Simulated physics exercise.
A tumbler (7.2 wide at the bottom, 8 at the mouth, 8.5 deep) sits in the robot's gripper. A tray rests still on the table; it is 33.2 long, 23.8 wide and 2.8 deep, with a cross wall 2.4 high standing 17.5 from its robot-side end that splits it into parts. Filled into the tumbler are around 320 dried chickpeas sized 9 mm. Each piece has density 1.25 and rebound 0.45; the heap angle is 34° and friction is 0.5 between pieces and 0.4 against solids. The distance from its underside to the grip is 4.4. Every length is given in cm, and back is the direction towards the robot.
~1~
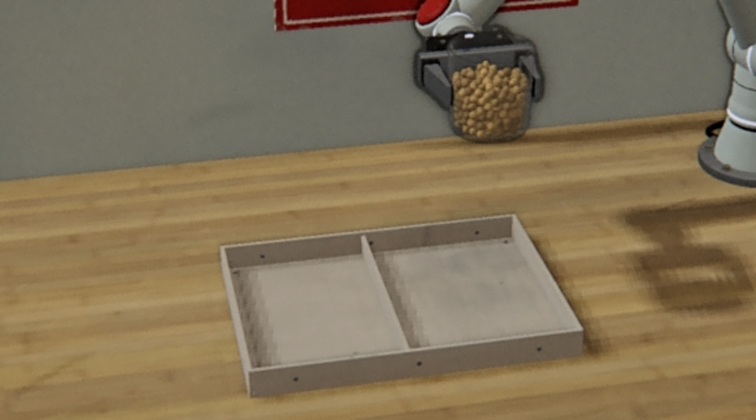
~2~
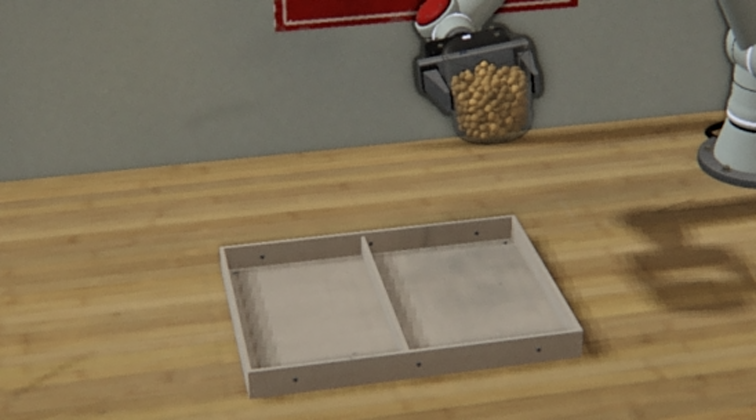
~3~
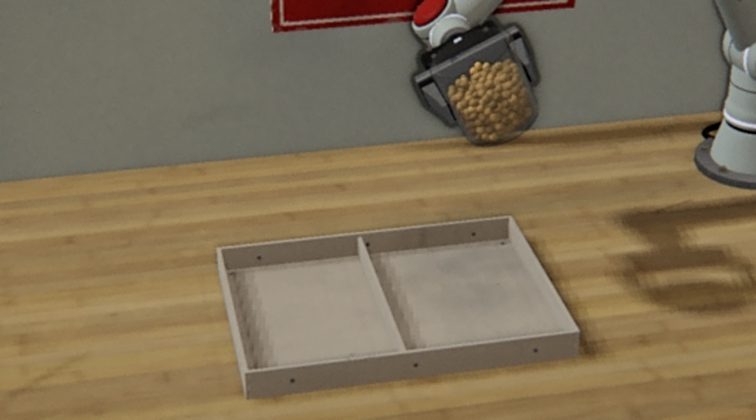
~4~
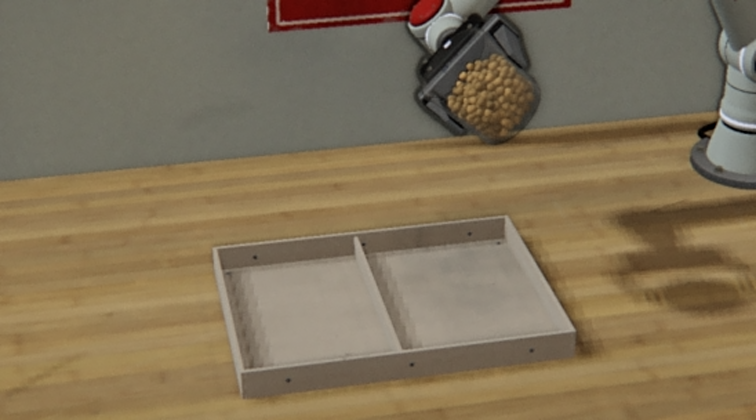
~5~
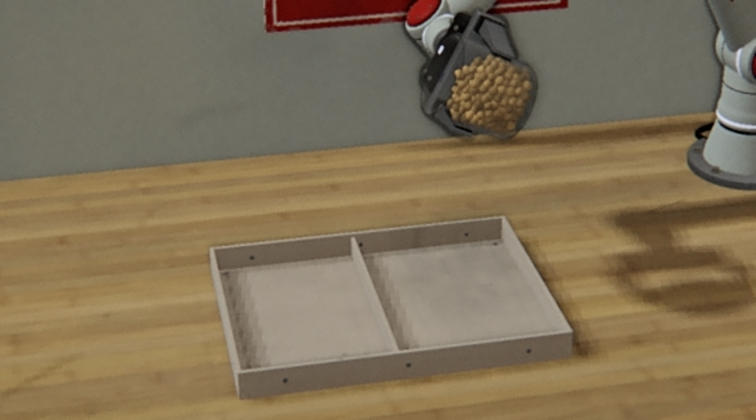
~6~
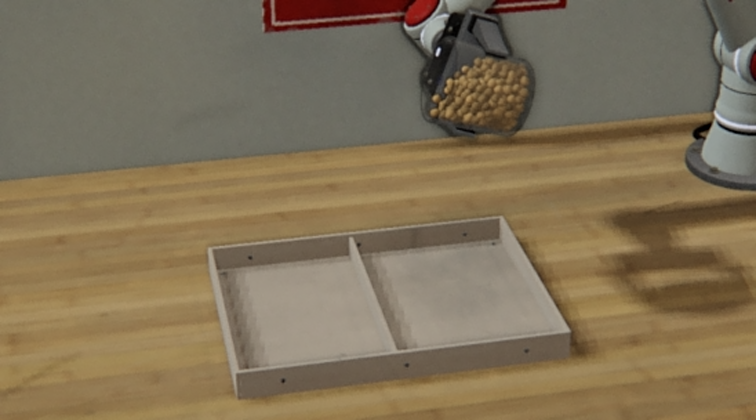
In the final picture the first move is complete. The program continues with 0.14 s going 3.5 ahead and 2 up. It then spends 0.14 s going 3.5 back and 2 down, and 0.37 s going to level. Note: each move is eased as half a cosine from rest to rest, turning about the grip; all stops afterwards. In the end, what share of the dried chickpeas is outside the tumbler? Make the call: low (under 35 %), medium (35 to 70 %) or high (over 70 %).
My call: Low.
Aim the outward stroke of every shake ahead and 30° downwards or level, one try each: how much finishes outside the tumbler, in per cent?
Result: Approx. 5 % and 15 %, one try each.
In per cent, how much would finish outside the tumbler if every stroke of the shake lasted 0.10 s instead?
About 55 per cent, then.
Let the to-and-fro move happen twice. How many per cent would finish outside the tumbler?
About 45 per cent in that case.
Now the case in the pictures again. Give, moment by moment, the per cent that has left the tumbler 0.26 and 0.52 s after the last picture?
At the first time about 10 per cent, at the second about 25 per cent.
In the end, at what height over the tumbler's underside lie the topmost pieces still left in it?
Around 7.5 cm above the underside.
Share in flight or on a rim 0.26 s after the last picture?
That comes to about 11 per cent, more or less.
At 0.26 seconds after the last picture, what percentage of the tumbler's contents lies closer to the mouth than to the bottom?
Around 60 per cent of it.
Then, 0.26 s later, tilted 70° forward, highest piece 27 above the table; 288 in the tumbler, 37 in flight or on a rim.
Then, 0.52 s later, tilted 19° forward, highest piece 28 above the table; 250 in the tumbler, 34 in the far-side part, 33 in the robot-side part, 8 in flight or on a rim.
Then, 0.85 s later, level, highest piece 28 above the table; 250 in the tumbler, 39 in the robot-side part, 36 in the far-side part.
Then, 1.90 s later, level, highest piece 28 above the table; 250 in the tumbler, 39 in the robot-side part, 36 in the far-side part.
At rest, 250 in the tumbler, 39 in the robot-side part, 36 in the far-side part. That is 23 % outside the tumbler.
